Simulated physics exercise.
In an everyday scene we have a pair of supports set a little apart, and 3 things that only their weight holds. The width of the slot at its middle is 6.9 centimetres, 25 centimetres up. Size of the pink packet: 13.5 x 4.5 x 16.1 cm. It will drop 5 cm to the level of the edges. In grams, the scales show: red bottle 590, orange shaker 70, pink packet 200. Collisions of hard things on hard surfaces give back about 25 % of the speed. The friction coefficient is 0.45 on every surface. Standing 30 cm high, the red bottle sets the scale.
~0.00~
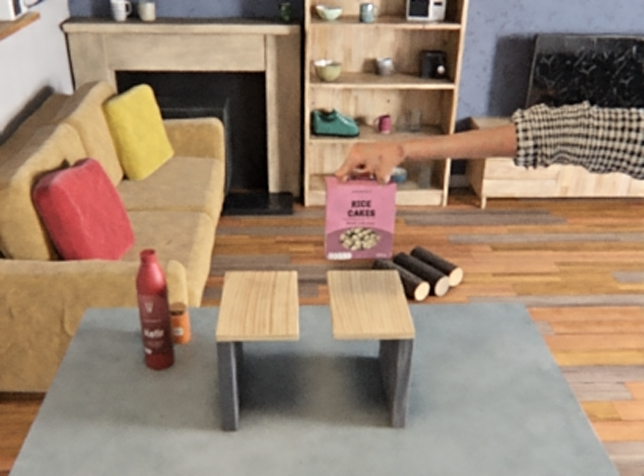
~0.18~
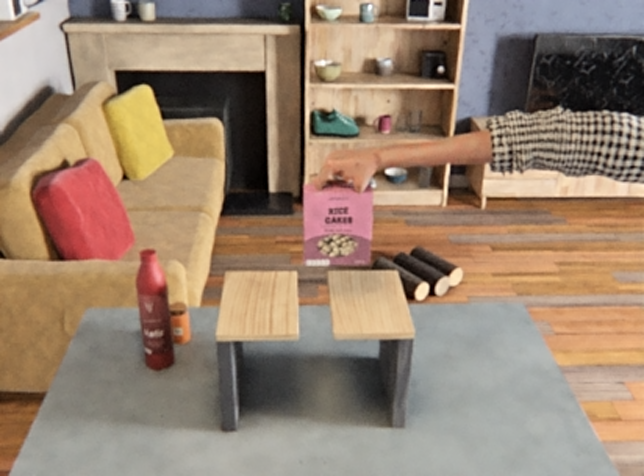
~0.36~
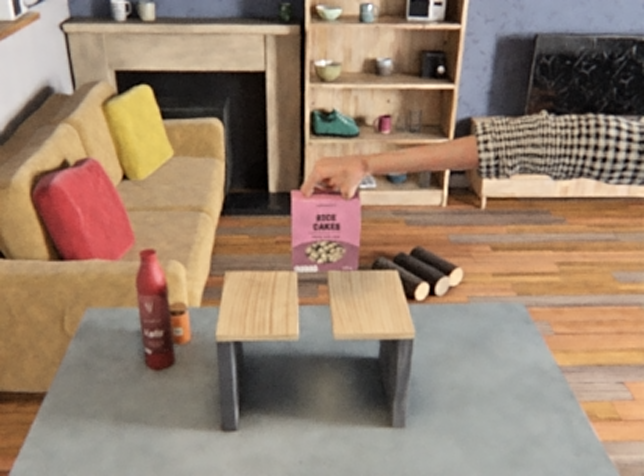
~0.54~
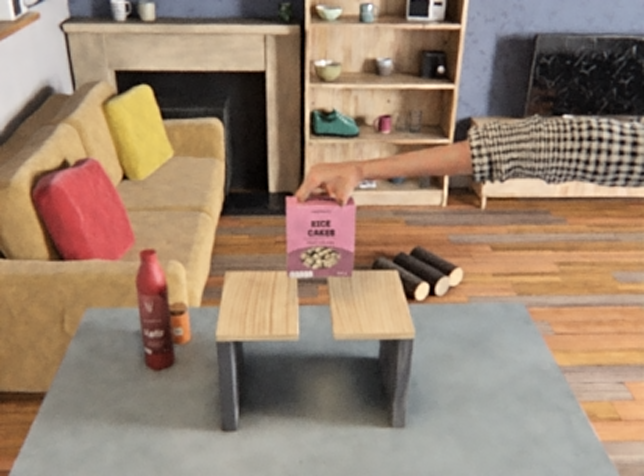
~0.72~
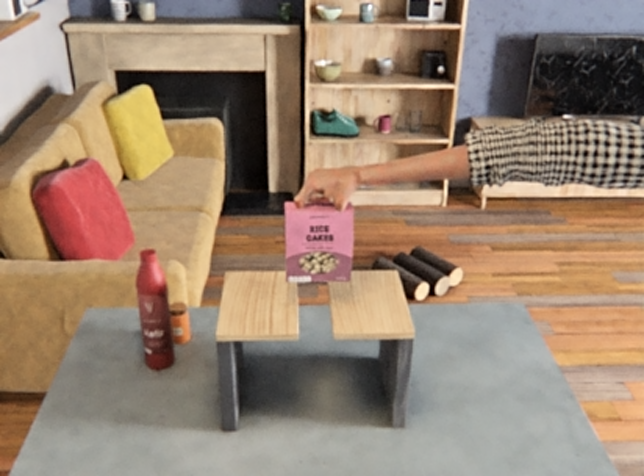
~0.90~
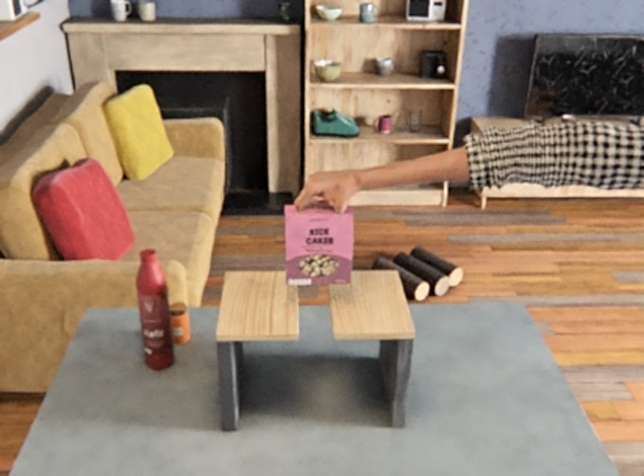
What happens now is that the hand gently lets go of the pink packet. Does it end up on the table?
No, pretty sure it sits up there.
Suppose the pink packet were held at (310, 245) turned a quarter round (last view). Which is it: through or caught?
Next it falls clear.
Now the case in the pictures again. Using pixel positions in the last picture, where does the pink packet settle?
In the last view its middle sits roughly at (318, 267).
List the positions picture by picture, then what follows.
In the first frame, 10 cm still to go; pink packet (359, 218); red bottle (154, 310).
In the second frame, 6 cm still to go; pink packet (337, 225); red bottle (154, 310).
In the third frame, 3 cm still to go; pink packet (325, 231); red bottle (154, 310).
In the fourth frame, 2 cm still to go; pink packet (320, 237); red bottle (154, 310).
In the fifth frame, 1 cm still to go; pink packet (319, 243); red bottle (154, 310).
In the sixth frame, held still over the gap; pink packet (319, 245); red bottle (154, 310).
By 1.10 s, pink packet 5 cm from its spot near (318, 267).
By 1.40 s, pink packet resting near (318, 267).
When it is over (1.9 s), not toppled but over 4 cm from the start, pink packet; the other 2 within 4 cm of the start. End places, in pixels of the last picture, pink packet near (318, 267). The packet lodges.
